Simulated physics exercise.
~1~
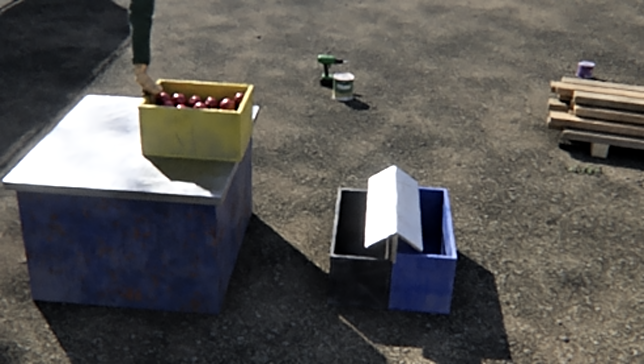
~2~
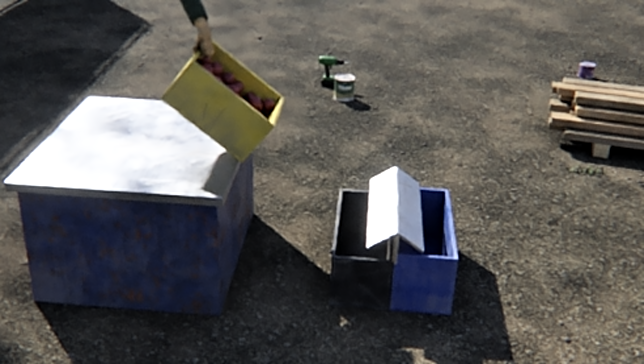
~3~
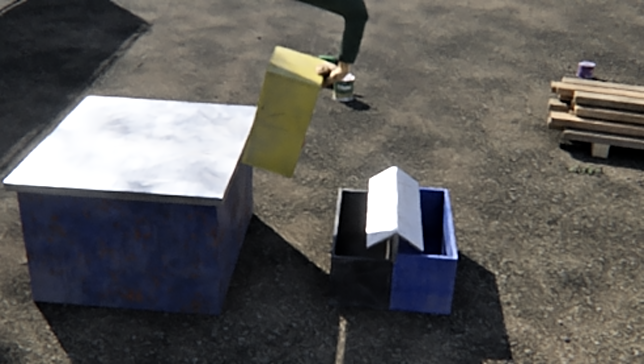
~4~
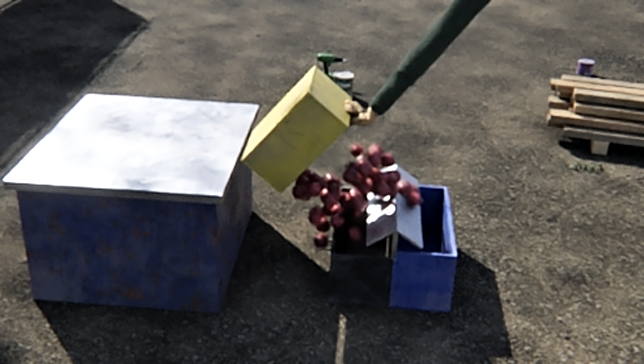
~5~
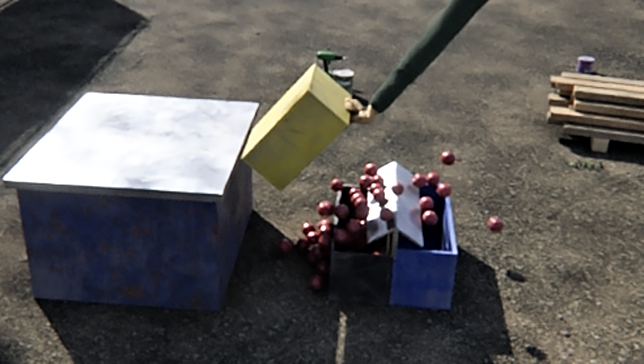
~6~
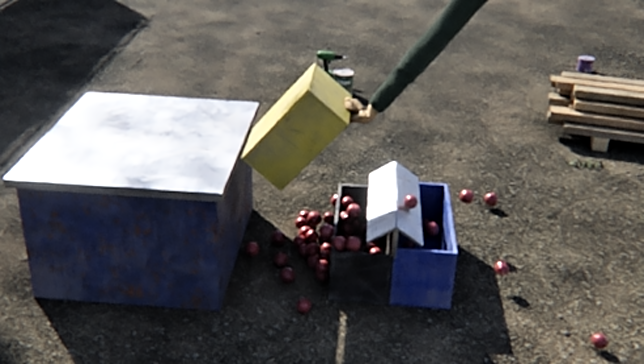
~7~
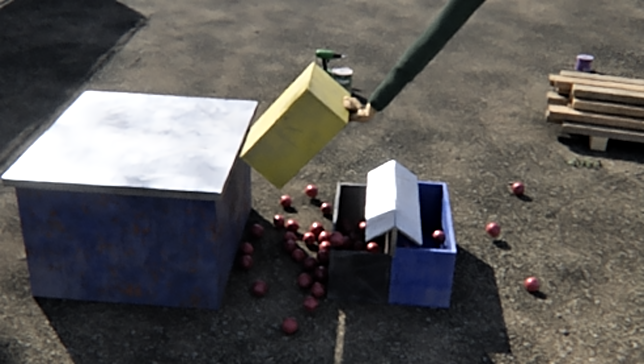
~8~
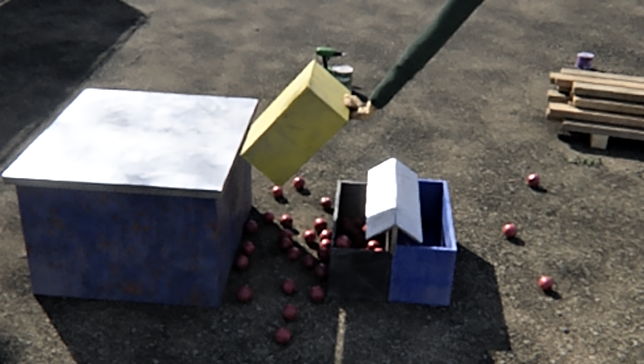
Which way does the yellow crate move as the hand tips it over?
The yellow crate moves to the right, off the end of the bench and toward the troughs.
A yellow crate tips off the bench, spilling red apples into two troughs and onto the ground.
